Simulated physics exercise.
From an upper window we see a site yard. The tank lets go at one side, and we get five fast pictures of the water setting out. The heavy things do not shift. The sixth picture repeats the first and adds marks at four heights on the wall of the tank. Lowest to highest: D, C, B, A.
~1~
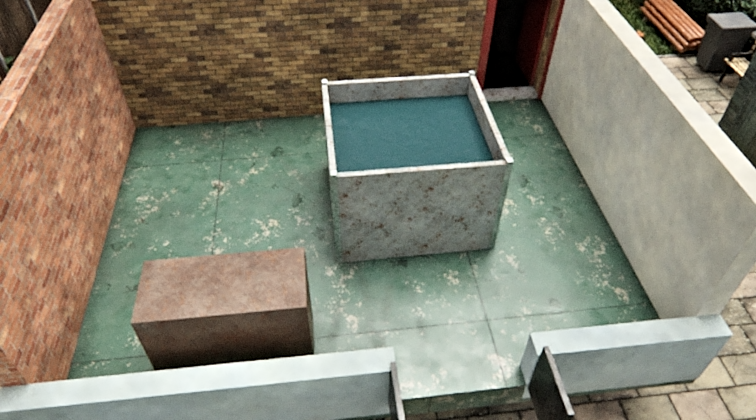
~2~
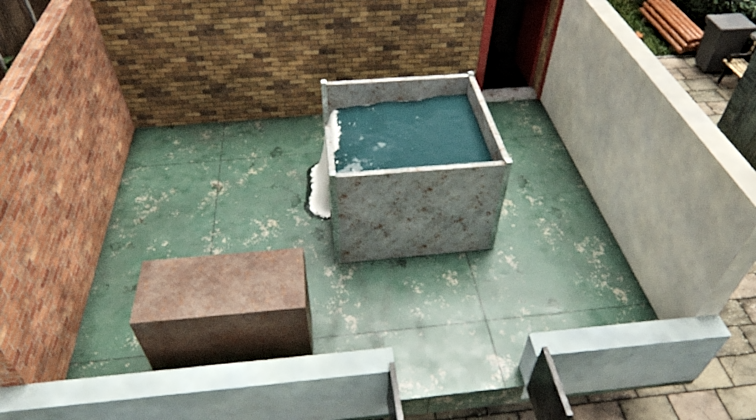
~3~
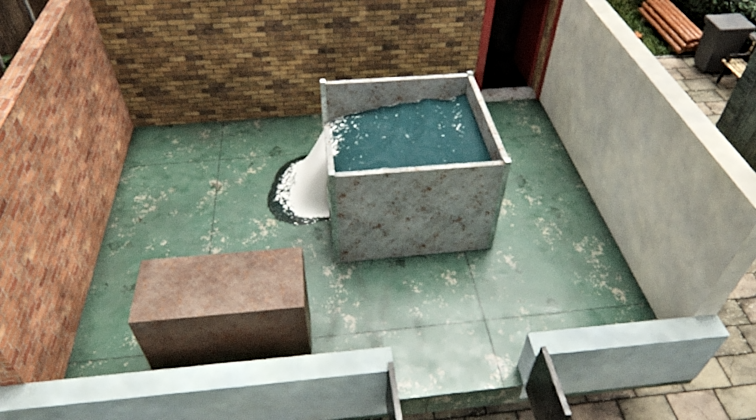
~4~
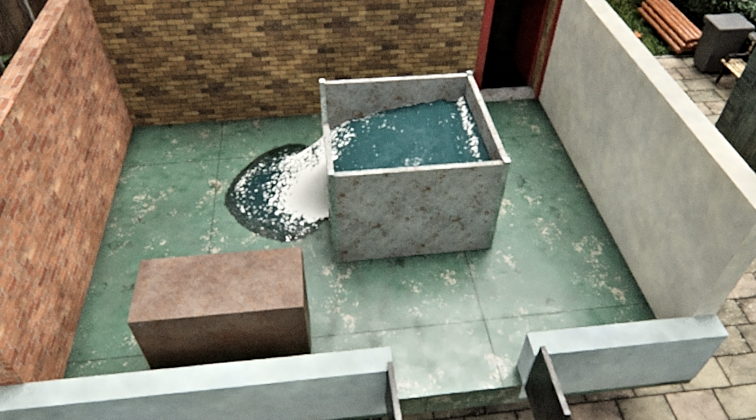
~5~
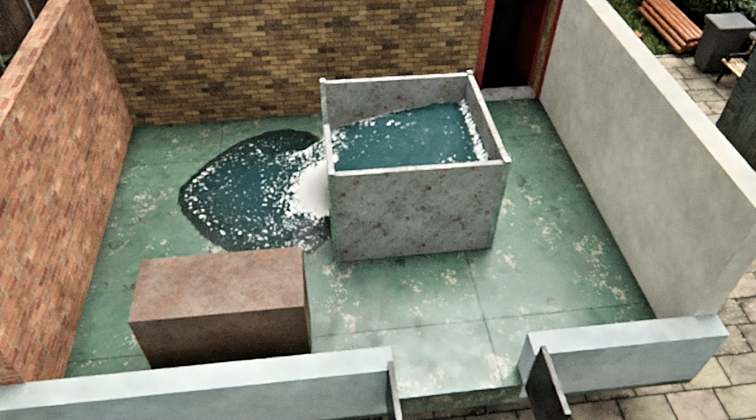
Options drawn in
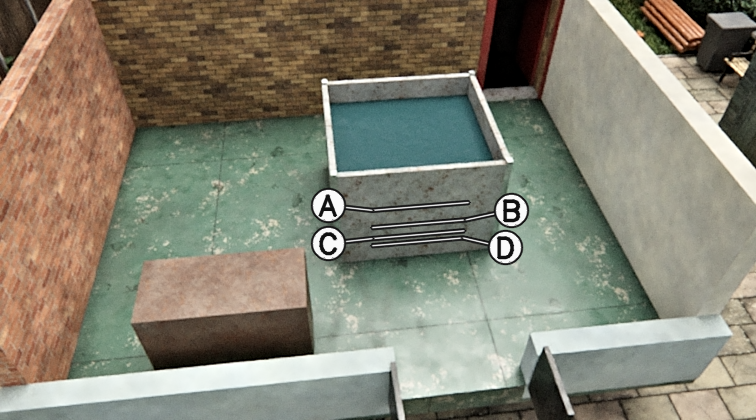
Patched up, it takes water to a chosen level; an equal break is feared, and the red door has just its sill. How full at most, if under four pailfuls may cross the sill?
Go for A.
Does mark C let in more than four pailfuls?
No, not at all.
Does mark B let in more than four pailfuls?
No, that is safe.
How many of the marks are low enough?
All four.
In white, A at (420, 206); B at (419, 223); C at (418, 234); D at (417, 241); from the bottom up D, C, B, A.
If A is chosen, nothing gets over.
If B is chosen, nothing gets over.
If C is chosen, nothing gets over.
If D is chosen, nothing gets over.
